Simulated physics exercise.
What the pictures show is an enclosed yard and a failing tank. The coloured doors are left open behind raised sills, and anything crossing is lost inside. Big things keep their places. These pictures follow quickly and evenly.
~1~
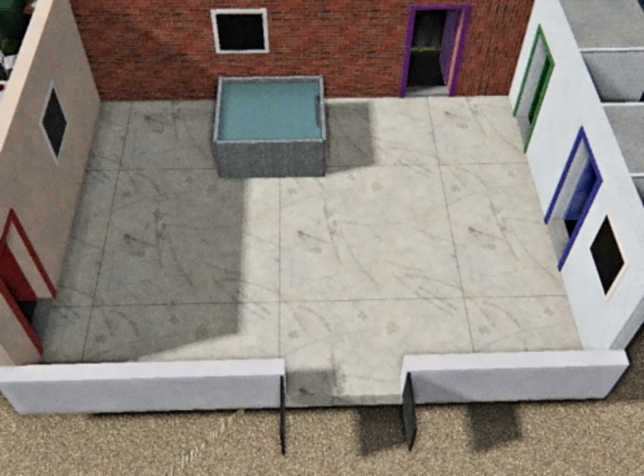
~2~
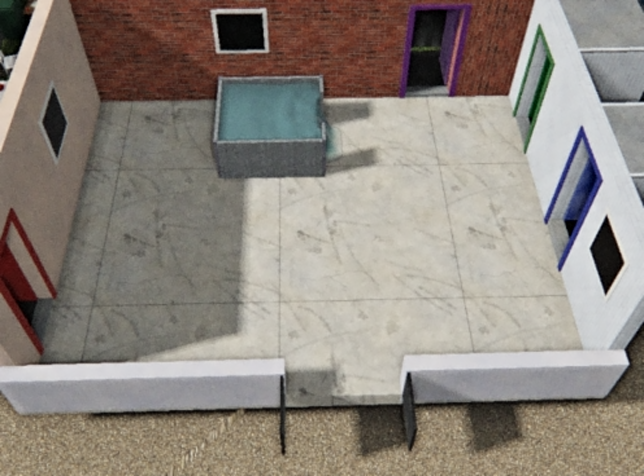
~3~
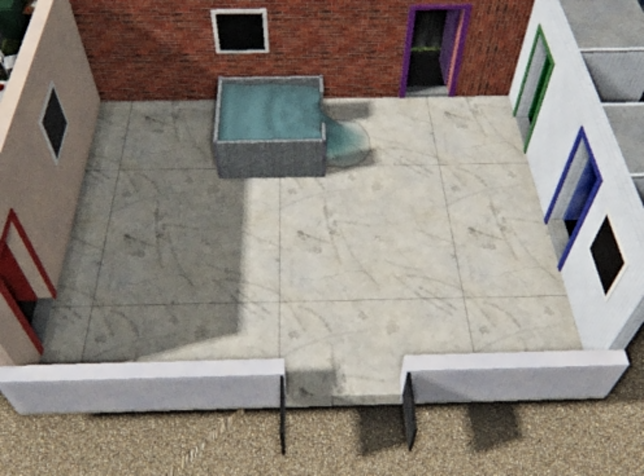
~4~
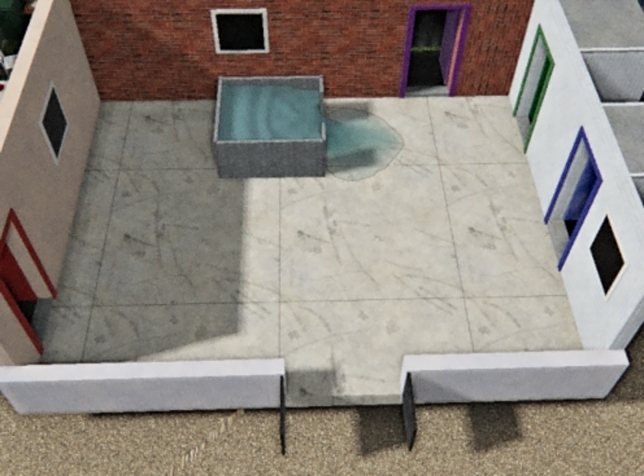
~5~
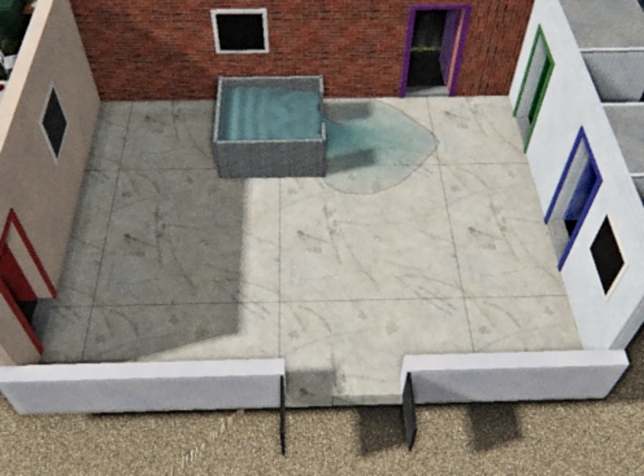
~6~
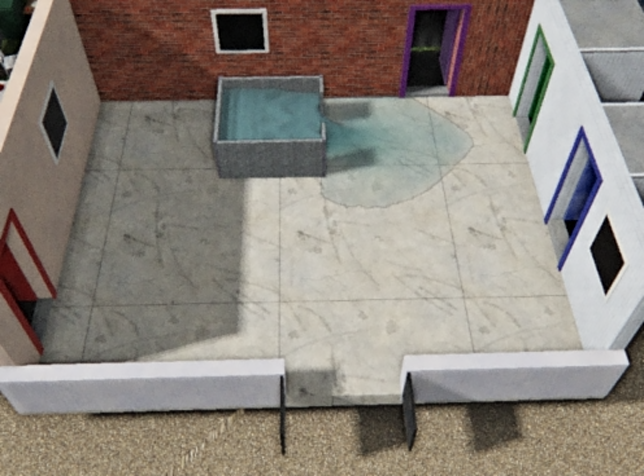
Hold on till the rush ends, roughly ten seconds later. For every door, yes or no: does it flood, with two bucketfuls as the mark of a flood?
Red door: No, purple door: Yes, green door: Yes, blue door: No.
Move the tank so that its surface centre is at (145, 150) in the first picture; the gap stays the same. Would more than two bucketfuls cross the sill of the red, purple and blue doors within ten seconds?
One by one: The red one falls short, the purple one falls short, the blue one falls short.
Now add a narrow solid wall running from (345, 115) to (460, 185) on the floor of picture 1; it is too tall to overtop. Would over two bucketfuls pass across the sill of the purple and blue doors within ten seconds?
Result - purple door: Safe; blue door: Safe.
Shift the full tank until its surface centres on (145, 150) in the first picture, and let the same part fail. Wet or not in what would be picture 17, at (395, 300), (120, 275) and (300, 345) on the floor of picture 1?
In the order asked: Reached by the flood, not reached, not reached.
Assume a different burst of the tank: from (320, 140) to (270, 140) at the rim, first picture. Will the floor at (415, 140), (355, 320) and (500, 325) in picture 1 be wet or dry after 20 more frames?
Unwetted, submerged, submerged.
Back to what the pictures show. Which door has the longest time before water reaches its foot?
My answer: The one in red.
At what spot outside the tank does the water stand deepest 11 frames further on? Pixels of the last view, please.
Close to (508, 103).
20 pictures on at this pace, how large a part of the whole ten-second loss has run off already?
My figure: 45 percent.
A moment on, water covers 25 % of the floor; the red door not reached, the purple door under two buckets in, the green door over two buckets in, the blue door not reached.
Next, water covers 30 % of the floor; the red door not reached, the purple door under two buckets in, the green door far over two buckets in, the blue door wet at the sill, nothing in.
Then, water covers 35 % of the floor; the red door not reached, the purple door over two buckets in, the green door far over two buckets in, the blue door wet at the sill, nothing in.
Later, water covers 45 % of the floor; the red door not reached, the purple door over two buckets in, the green door far over two buckets in, the blue door wet at the sill, nothing in.
In the end, water covers 75 % of the floor; the red door wet at the sill, nothing in, the purple door over two buckets in, the green door far over two buckets in, the blue door wet at the sill, nothing in.
